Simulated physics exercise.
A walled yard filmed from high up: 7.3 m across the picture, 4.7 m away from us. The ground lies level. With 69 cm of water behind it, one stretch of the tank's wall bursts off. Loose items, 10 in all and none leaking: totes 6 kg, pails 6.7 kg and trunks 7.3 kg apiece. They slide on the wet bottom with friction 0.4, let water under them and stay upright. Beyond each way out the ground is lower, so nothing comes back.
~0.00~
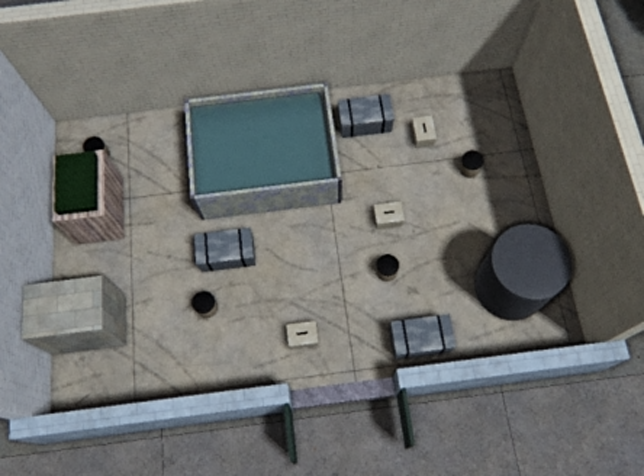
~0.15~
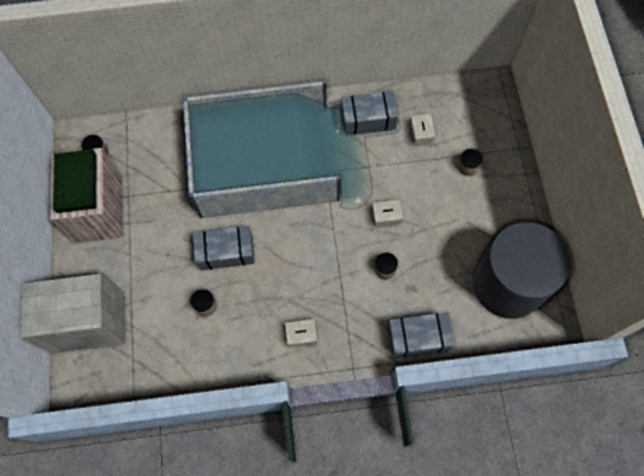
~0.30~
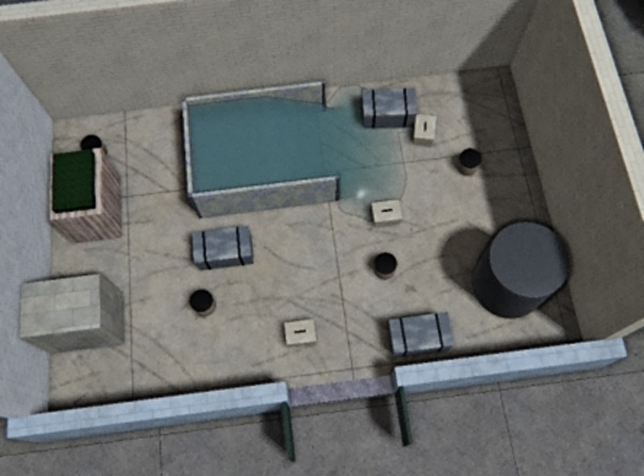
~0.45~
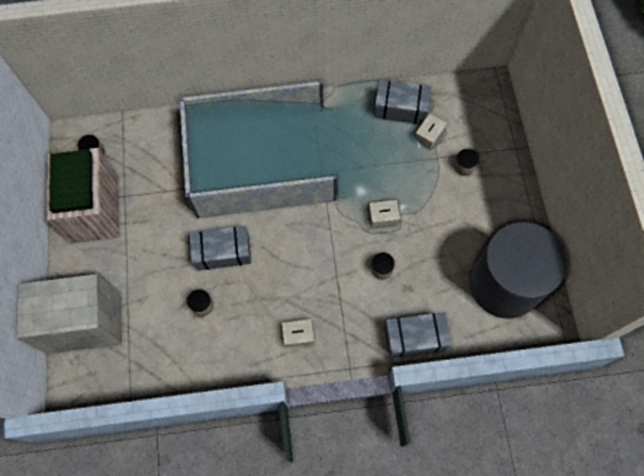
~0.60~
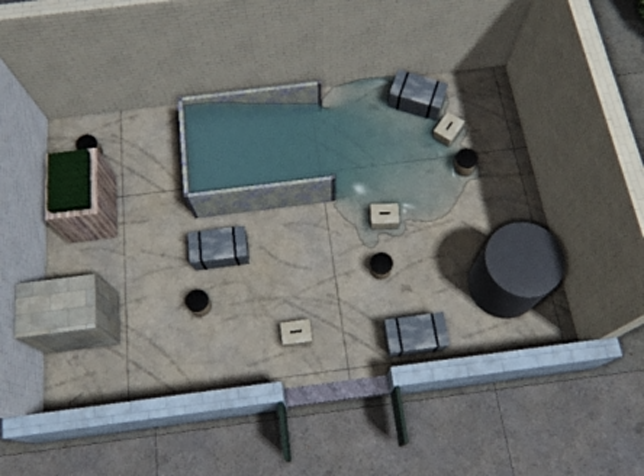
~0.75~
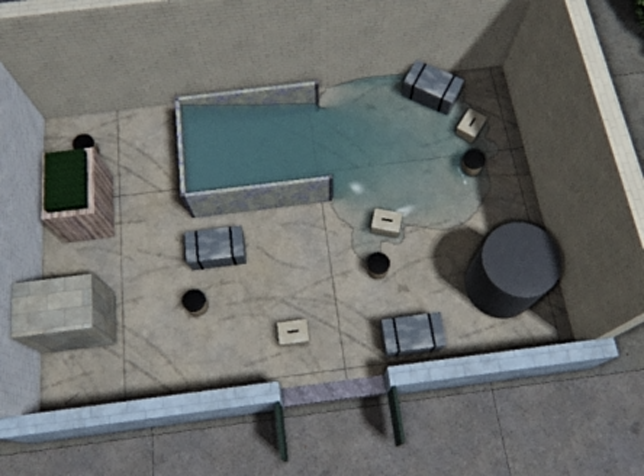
Water spreading rightward across a walled yard from a tank's opened side, pushing a grey trunk, then a pale box and dark pail.
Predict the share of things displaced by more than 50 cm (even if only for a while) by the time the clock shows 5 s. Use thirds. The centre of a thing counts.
Share: At least two thirds.
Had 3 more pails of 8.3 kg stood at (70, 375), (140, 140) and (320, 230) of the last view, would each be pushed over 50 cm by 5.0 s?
In that order: Under, less, under.
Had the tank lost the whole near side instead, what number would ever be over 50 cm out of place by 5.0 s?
Then 5.
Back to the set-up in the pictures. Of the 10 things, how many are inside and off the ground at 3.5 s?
4 of them.
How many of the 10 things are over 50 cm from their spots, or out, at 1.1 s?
I count 4.
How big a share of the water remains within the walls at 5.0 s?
Some 98 per cent remains.
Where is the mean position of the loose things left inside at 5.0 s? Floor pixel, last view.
At about (286, 279).
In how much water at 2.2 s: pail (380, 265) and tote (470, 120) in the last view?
Roughly 1 and 37 cm.
After 1.1 s 4 of 10 are over 50 cm from their spots; 2 afloat.
After 2.2 s 4 of 10 are over 50 cm from their spots; 3 afloat.
After 3.5 s 4 of 10 are over 50 cm from their spots; 4 afloat.
After 5.0 s 7 of 10 are over 50 cm from their spots, and 7 have been at some point; 5 afloat.
